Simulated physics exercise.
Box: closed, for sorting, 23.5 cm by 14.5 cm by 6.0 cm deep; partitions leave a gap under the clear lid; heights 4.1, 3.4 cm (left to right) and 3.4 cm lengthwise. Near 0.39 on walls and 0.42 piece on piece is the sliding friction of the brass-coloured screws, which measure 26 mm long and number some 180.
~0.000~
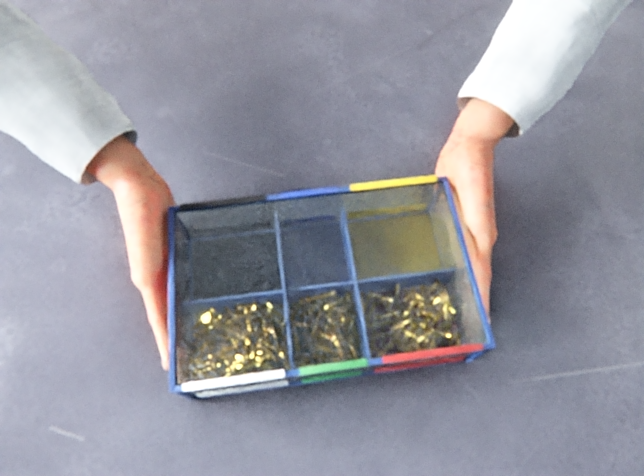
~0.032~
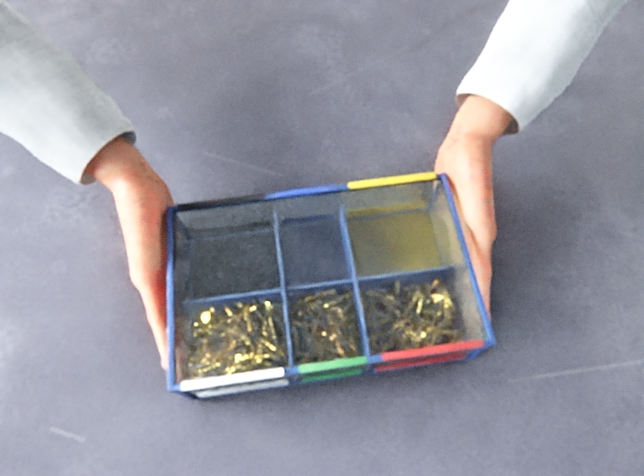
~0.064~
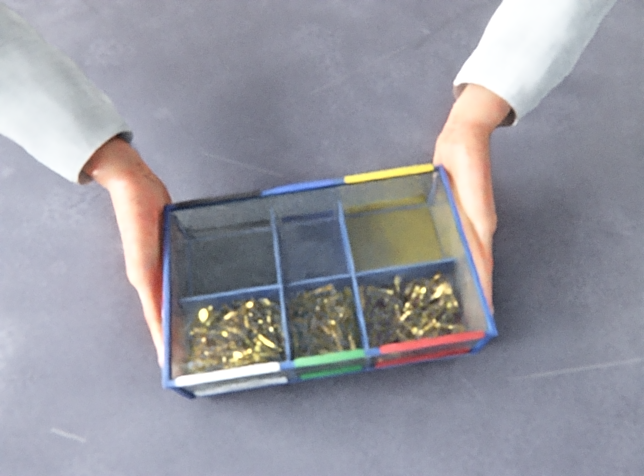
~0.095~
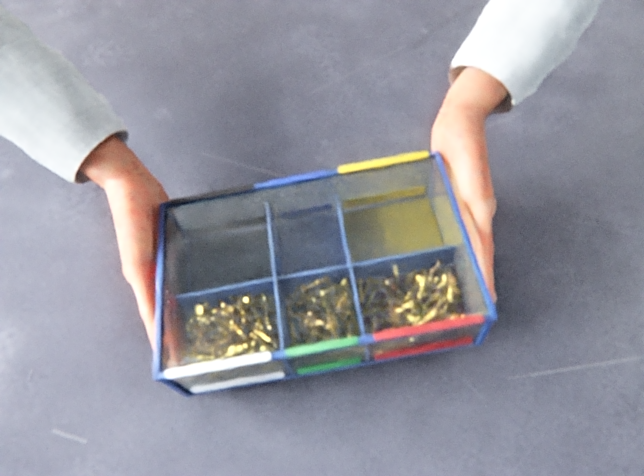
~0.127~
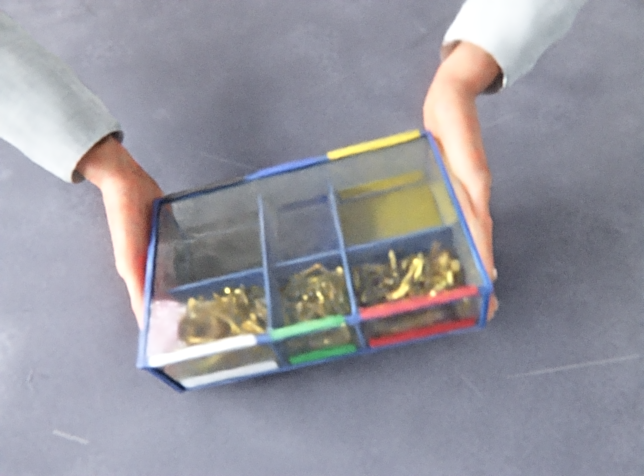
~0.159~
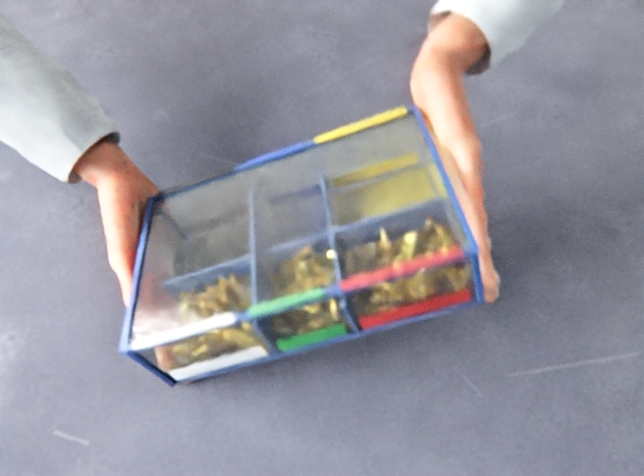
To begin with, two hands hold a clear-lidded, blue-edged box of six compartments almost level, with small brassy pieces in the front three. The hands then tilt it gradually, the right side rising and the left corner dropping, until it slants clearly and its coloured front shows more.
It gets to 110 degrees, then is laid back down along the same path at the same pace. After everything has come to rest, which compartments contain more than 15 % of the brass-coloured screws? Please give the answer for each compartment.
One by one: Red: Fails to beat the threshold; blue: Beats the threshold; green: Fails to beat the threshold; yellow: Fails to beat the threshold; white: Beats the threshold; black: Beats the threshold.
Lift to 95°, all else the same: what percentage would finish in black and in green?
Then black would hold 35 percent and green 10 percent.
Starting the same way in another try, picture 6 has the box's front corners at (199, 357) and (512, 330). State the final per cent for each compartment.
Red 55; blue 0; green 5; yellow 15; white 20; black 0.
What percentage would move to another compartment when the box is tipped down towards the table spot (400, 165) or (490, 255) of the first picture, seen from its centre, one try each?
Near 60 and 45 per cent, in that order.
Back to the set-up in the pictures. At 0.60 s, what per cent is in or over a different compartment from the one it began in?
Roughly 35 percent.
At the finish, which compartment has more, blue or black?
It's the black one that holds more.
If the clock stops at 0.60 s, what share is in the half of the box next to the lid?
I'd say around 90 percent of the pieces.
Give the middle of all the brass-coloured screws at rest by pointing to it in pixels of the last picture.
(237, 268).
After 0.60 s, tilt 109 degrees; red 15 %, blue 10 %, green 20 %, yellow 5 %, white 35 %, black 10 %.
After 0.90 s, tilt 46 degrees; blue 25 %, green 5 %, white 25 %, black 45 %.
Then, at 1.30 s, tilt 0 degrees; blue 25 %, green 5 %, white 25 %, black 45 %.
At rest (1.7 s), red 0 %, blue 25 %, green 5 %, yellow 0 %, white 25 %, black 45 %.
